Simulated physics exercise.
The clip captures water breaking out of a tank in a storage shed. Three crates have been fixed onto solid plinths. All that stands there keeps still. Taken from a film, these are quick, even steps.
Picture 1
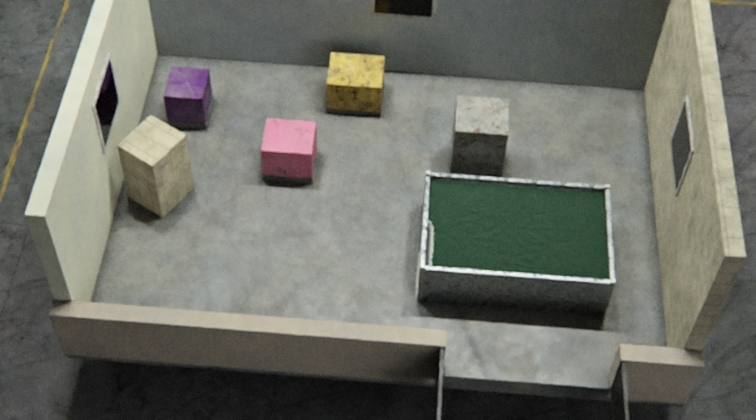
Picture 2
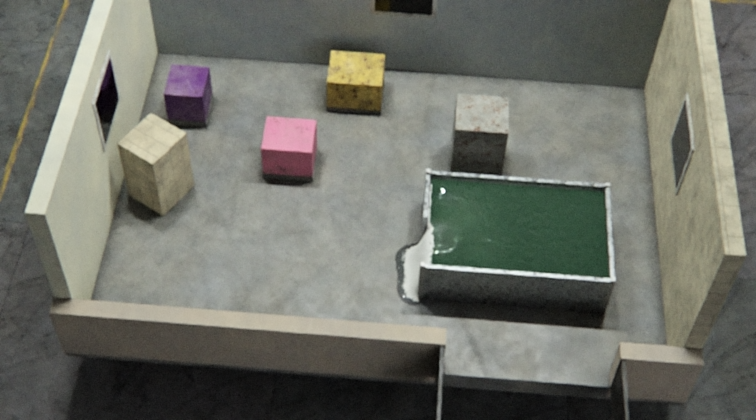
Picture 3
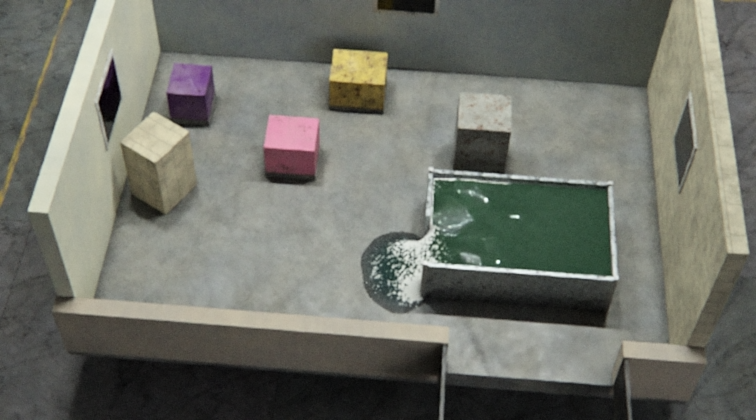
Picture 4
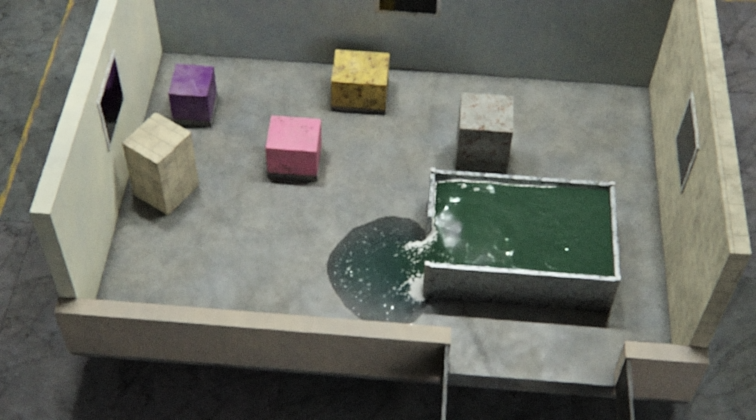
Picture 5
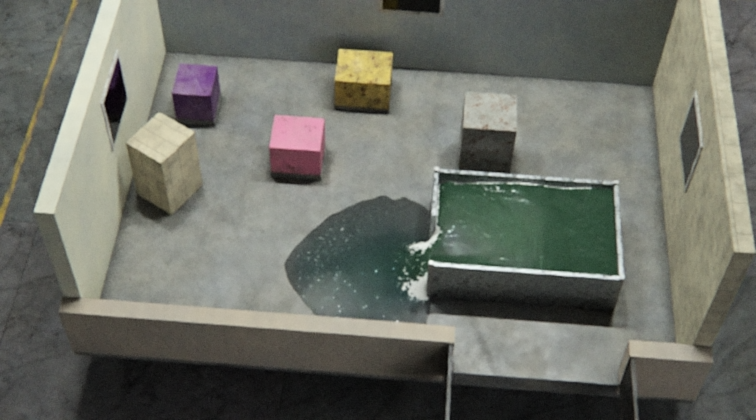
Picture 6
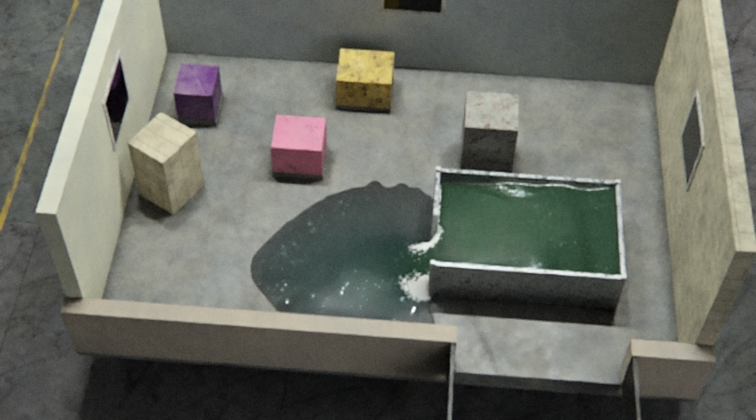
Tank of green water in a roofless room breaking open at its left side, water pouring out and spreading left across the floor.
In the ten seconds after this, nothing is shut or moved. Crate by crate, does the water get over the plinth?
In order: The yellow crate is hit; the pink crate is hit; the purple crate is hit.
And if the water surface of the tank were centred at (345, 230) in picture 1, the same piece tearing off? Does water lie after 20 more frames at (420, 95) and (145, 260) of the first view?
As listed: Clear, covered.
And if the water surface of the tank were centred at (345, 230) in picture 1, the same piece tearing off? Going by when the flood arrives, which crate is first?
It is the crate marked purple.
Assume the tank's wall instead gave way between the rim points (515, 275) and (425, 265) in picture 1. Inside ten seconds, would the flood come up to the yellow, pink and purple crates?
The yellow crate is not reached; the pink crate is not reached; the purple crate is not reached.
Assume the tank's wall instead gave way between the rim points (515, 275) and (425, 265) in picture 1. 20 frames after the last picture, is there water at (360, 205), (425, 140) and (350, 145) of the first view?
Unwetted / unwetted / unwetted.
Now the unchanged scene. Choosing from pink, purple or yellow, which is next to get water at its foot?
Answer: The pink crate.
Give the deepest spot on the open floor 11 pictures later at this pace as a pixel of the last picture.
It should be close to (111, 318).
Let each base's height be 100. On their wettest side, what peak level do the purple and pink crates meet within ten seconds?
Roughly 160 per cent for the first, 160 per cent for the second.
A moment on, water covers 30 % of the floor; the yellow crate not reached, the pink crate water round its plinth, the purple crate not reached.
Next, water covers 35 % of the floor; the yellow crate water round its plinth, the pink crate water round its plinth, the purple crate not reached.
Then, water covers 40 % of the floor; the yellow crate water round its plinth, the pink crate water round its plinth, the purple crate water round its plinth.
Later, water covers 55 % of the floor; the yellow crate water round its plinth, the pink crate water round its plinth, the purple crate water round its plinth.
In the end, water covers 90 % of the floor; the yellow crate was topped, the pink crate was topped, the purple crate was topped.
